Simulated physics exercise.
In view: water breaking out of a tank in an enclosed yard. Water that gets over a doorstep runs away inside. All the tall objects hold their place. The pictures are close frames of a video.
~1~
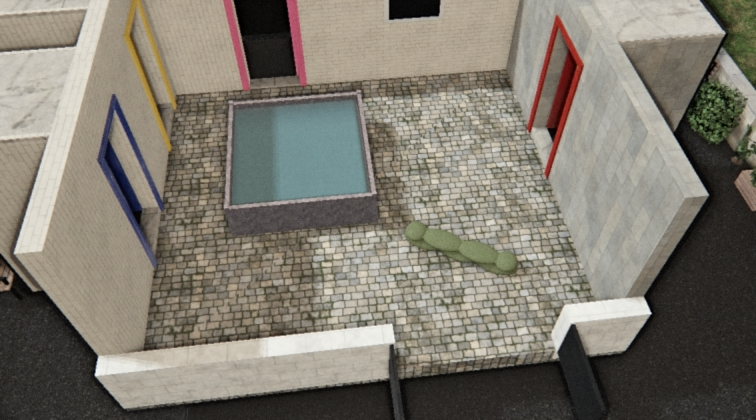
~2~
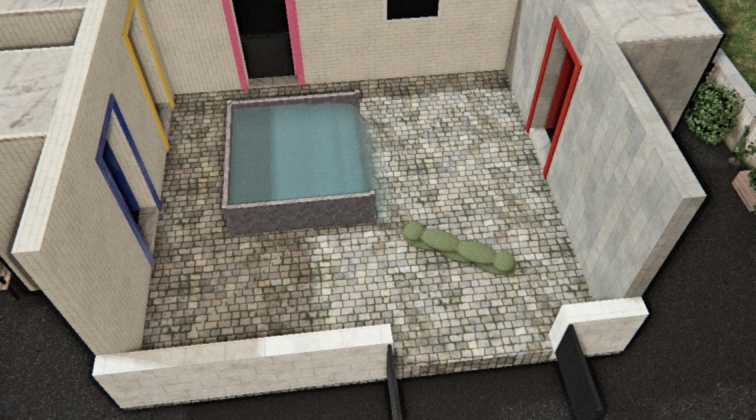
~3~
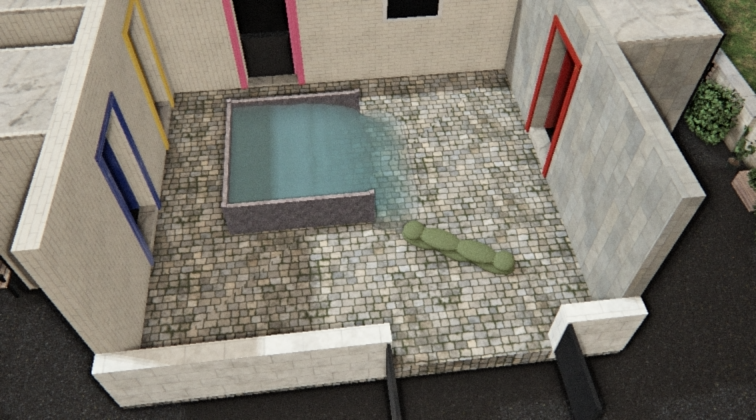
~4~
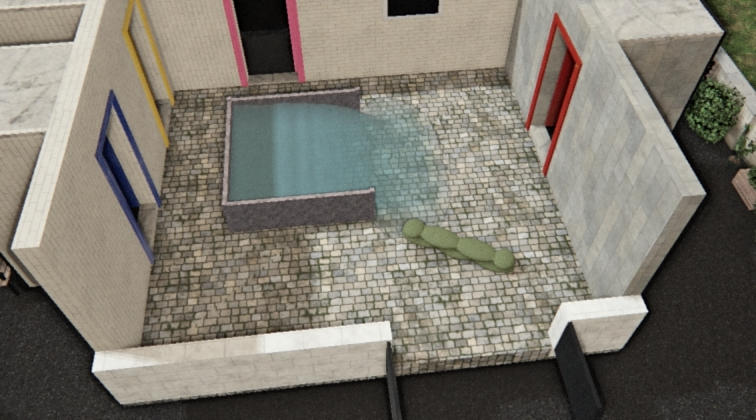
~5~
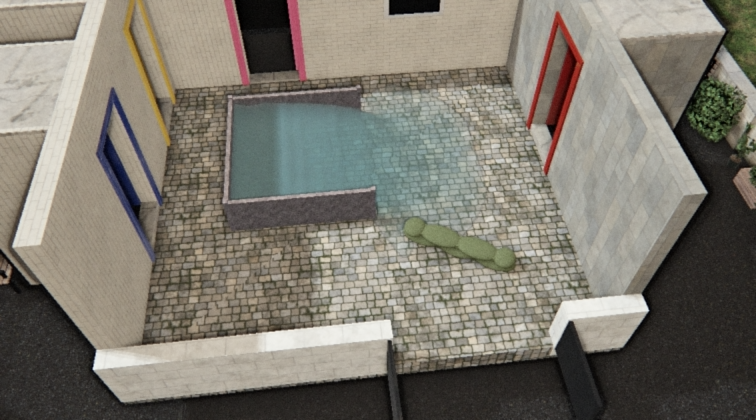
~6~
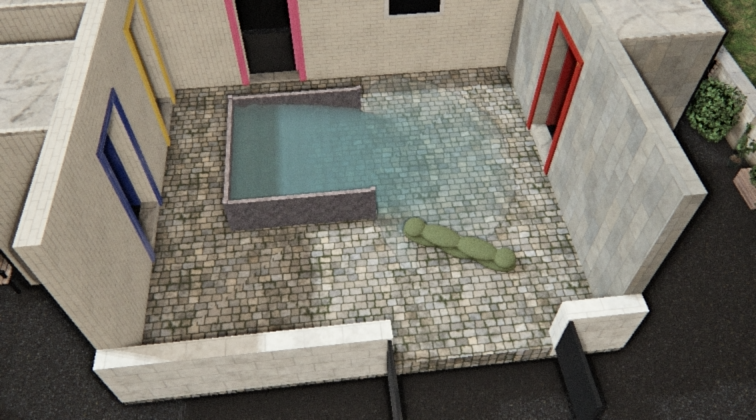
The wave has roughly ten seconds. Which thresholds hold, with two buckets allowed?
In the end: The red door takes more than that; the blue door stays under that; the pink door stays under that; the yellow door stays under that.
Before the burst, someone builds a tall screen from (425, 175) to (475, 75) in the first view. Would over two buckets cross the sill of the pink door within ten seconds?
Then: Pink door passes that mark.
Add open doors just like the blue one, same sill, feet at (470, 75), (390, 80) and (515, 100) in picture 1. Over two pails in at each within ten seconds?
In turn: Takes more, keeps below it, takes more.
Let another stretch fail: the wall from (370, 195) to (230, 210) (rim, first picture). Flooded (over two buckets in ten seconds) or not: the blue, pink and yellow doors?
Then: Blue is under; pink lets more in; yellow keeps below it.
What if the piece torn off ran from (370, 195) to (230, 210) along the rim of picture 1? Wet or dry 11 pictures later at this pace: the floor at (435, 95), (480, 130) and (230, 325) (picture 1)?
In turn: Dry, dry, awash.
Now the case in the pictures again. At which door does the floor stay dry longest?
I say the one in blue.
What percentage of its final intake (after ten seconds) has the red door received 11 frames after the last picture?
Some 50 per cent.
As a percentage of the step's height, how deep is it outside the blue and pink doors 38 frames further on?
In turn 0 and 140 per cent.
A moment on, water covers 35 % of the floor; the red door over two buckets in, the blue door not reached, the pink door not reached, the yellow door not reached.
Next, water covers 40 % of the floor; the red door far over two buckets in, the blue door not reached, the pink door not reached, the yellow door not reached.
Then, water covers 50 % of the floor; the red door far over two buckets in, the blue door not reached, the pink door not reached, the yellow door not reached.
Later, water covers 80 % of the floor; the red door far over two buckets in, the blue door not reached, the pink door wet at the sill, nothing in, the yellow door wet at the sill, nothing in.
In the end, water covers 95 % of the floor; the red door far over two buckets in, the blue door wet at the sill, nothing in, the pink door under two buckets in, the yellow door wet at the sill, nothing in.
